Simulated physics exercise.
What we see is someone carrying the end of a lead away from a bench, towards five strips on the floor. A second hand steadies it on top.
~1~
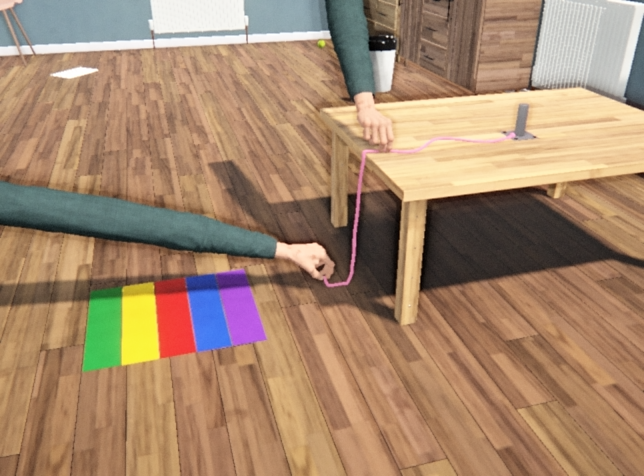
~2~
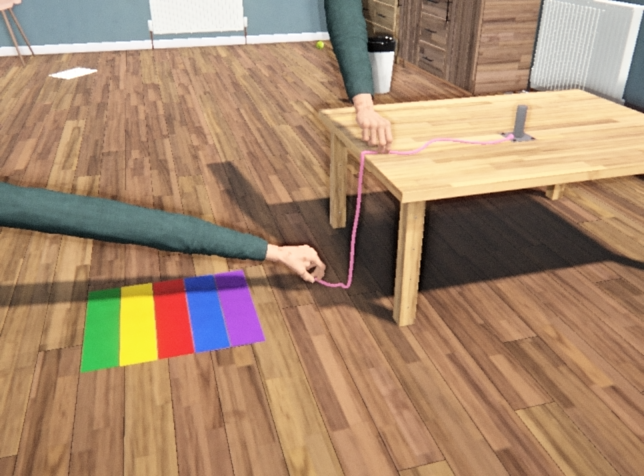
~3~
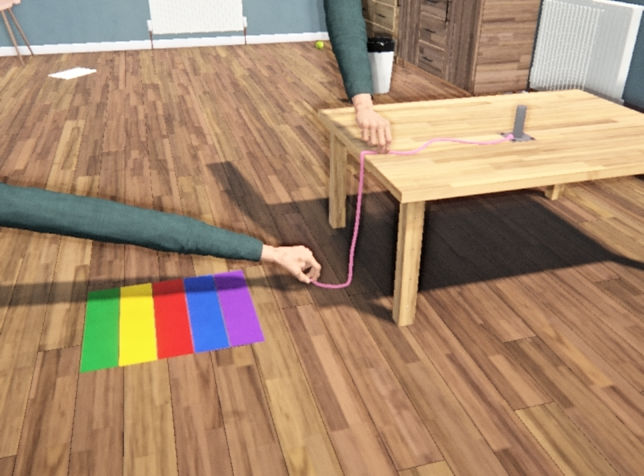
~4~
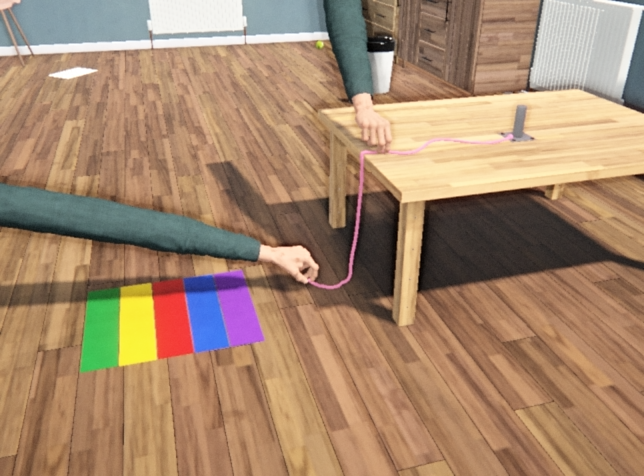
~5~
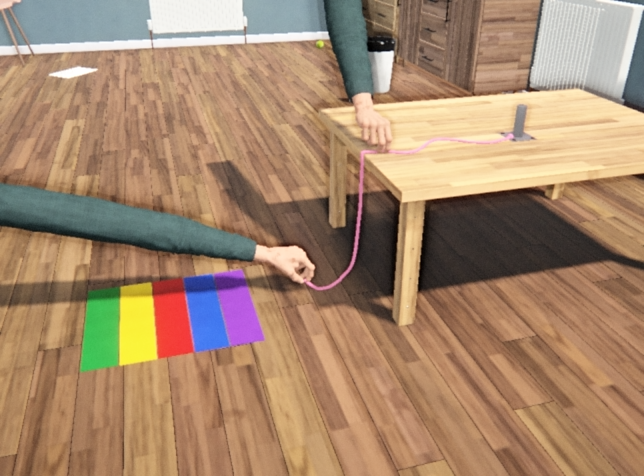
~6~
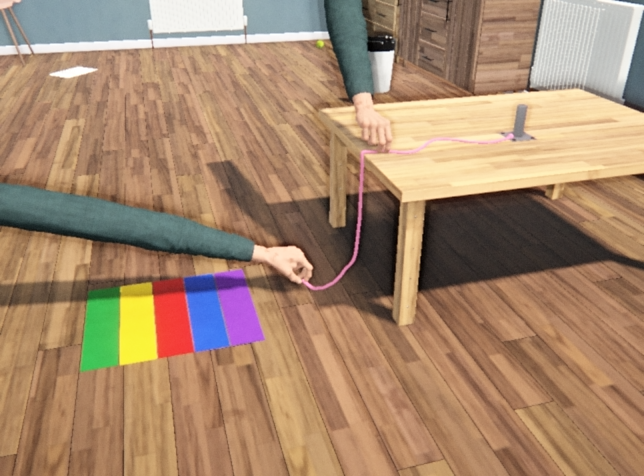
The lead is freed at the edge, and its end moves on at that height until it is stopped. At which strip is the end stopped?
It halts on the blue strip.
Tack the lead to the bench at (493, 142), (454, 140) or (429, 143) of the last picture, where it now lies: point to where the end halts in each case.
Try by try, around (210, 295), (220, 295) and (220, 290).
A little later, end near (270, 285); short of the strips.
Next, end near (231, 291); over purple.
When it is tight, end near (207, 294); over blue. Over blue.
